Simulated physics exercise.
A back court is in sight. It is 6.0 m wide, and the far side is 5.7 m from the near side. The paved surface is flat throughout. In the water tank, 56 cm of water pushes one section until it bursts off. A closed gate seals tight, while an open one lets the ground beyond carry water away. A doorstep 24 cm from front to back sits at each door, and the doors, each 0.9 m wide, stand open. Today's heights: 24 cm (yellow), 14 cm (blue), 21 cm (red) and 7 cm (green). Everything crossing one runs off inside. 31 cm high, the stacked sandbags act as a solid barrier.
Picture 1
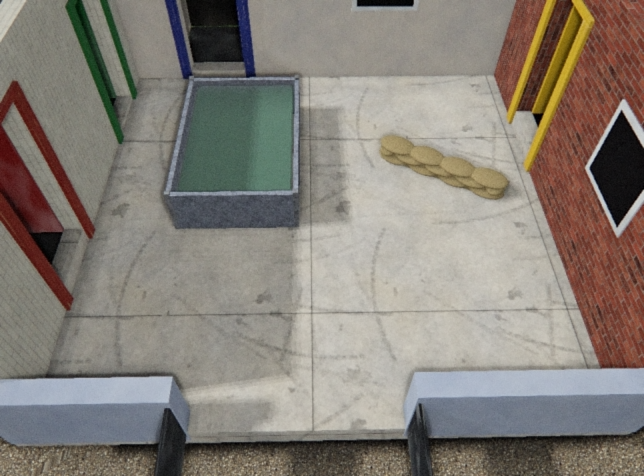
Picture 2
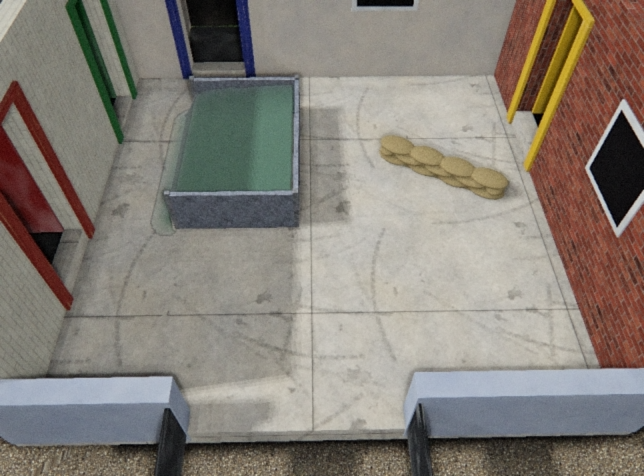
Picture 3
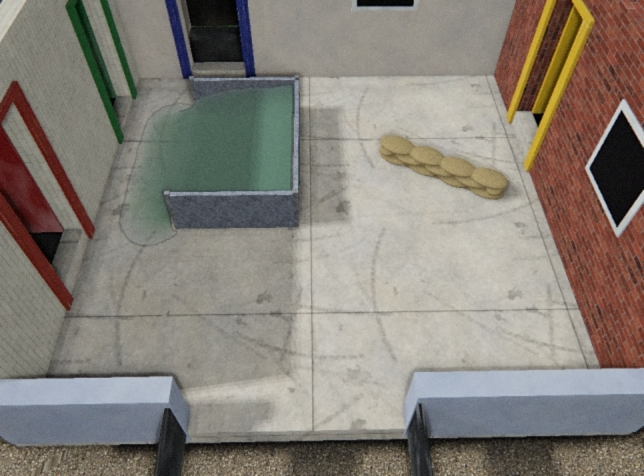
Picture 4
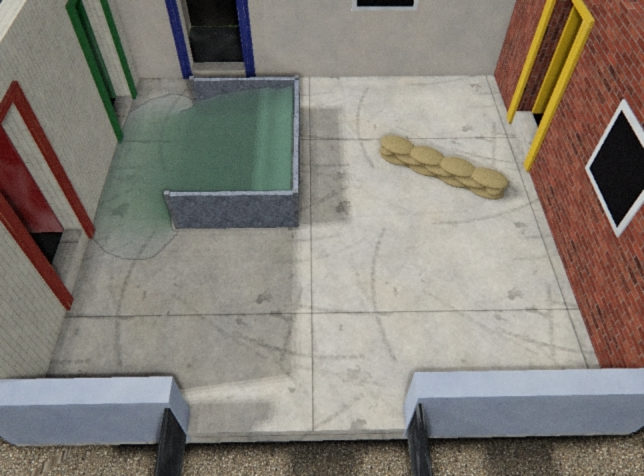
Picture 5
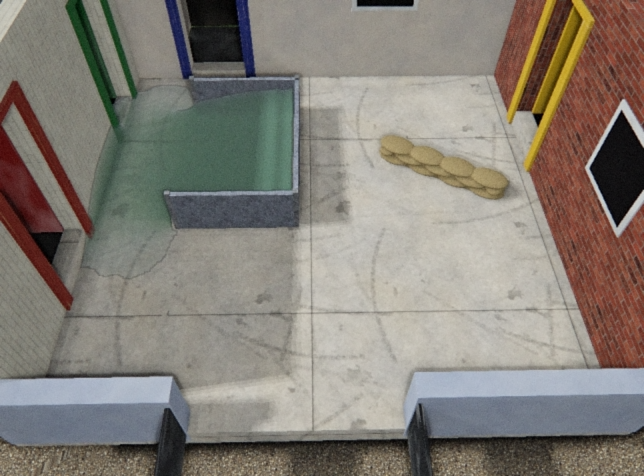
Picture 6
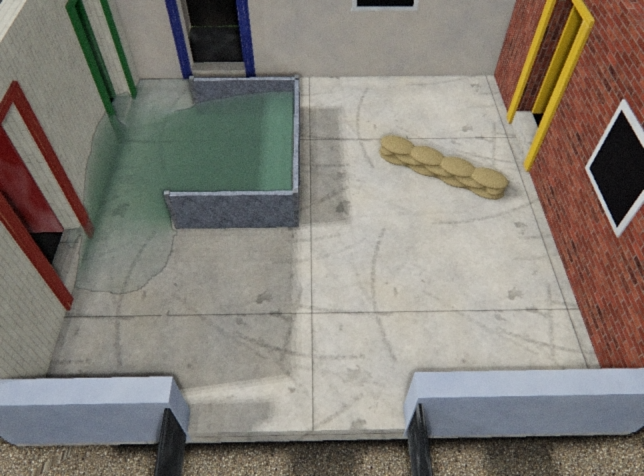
A dark-rimmed tank of green water stands near the back of a paved court, seen from above by a camera that stays still. Green and red doorways line the left wall, a blue one stands behind, a yellow one is at right, and tan sandbags lie right of centre. The tank's left side opens and water spreads leftward in a thin, widening sheet, reaching the green doorway.
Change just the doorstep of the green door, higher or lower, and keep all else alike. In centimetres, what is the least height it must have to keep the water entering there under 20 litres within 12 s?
28 cm.
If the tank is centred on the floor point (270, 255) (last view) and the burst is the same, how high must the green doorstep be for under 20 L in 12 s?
A height near 7.5 cm.
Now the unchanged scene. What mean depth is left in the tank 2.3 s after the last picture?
It averages close to 14 centimetres.
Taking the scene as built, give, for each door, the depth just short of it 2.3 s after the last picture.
Yellow door 0 cm, blue door 14 cm, red door 11 cm, green door 18 cm.
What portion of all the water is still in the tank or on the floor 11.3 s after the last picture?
What remains is some 74 per cent of the water.
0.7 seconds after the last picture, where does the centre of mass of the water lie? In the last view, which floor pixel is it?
(183, 170), roughly.
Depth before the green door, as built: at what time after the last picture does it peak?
I'd say near 0.6 seconds.
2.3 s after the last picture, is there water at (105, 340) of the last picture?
At that moment it's submerged.
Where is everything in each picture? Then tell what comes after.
The first picture shows the water tank at (239, 135) is whole and still, 56 cm deep; the green door at (107, 62) is dry.
In the second picture, the gap is at (189, 155), the front 0.3 m out at (158, 226); the back of the water tank holds 56 cm.
In the third picture, the front is at (134, 180), 0.8 m from the gap at (190, 157); 1.7 m2 of floor is wet, 56 cm left at the back.
In the fourth picture, the front is at (94, 226), 1.1 m from the gap at (190, 158); 3.0 m2 of floor is wet, 51 cm left at the back.
In the fifth picture, the gap is at (190, 158), the front 1.4 m out at (105, 131); the back of the water tank holds 47 cm.
In the sixth picture, the gap is at (190, 159), the front 1.4 m out at (117, 97); the back of the water tank holds 46 cm; water is at the green door at (107, 62).
Then, 0.7 s after the last picture water covers 15 % of the floor, deepest (40 cm) near (110, 174); 27 cm at the green door, 100 litres in over its 7 cm doorstep.
Then, 2.3 s after the last picture water covers 40 % of the floor, deepest (24 cm) near (36, 412); 18 cm at the green door, 234 litres in over its 7 cm doorstep.
Then, 11.3 s after the last picture water covers 95 % of the floor, deepest (7 cm) near (608, 401); 5 cm at the green door, 296 litres in over its 7 cm doorstep.
At the green door as built, the water peaked near 27 cm, 0.5 s after the last picture.
With a doorstep of 25.5 cm, 32 litres would have come in within the 12 s; with 34 cm, 4 litres. So under 20 litres takes about 28 cm.
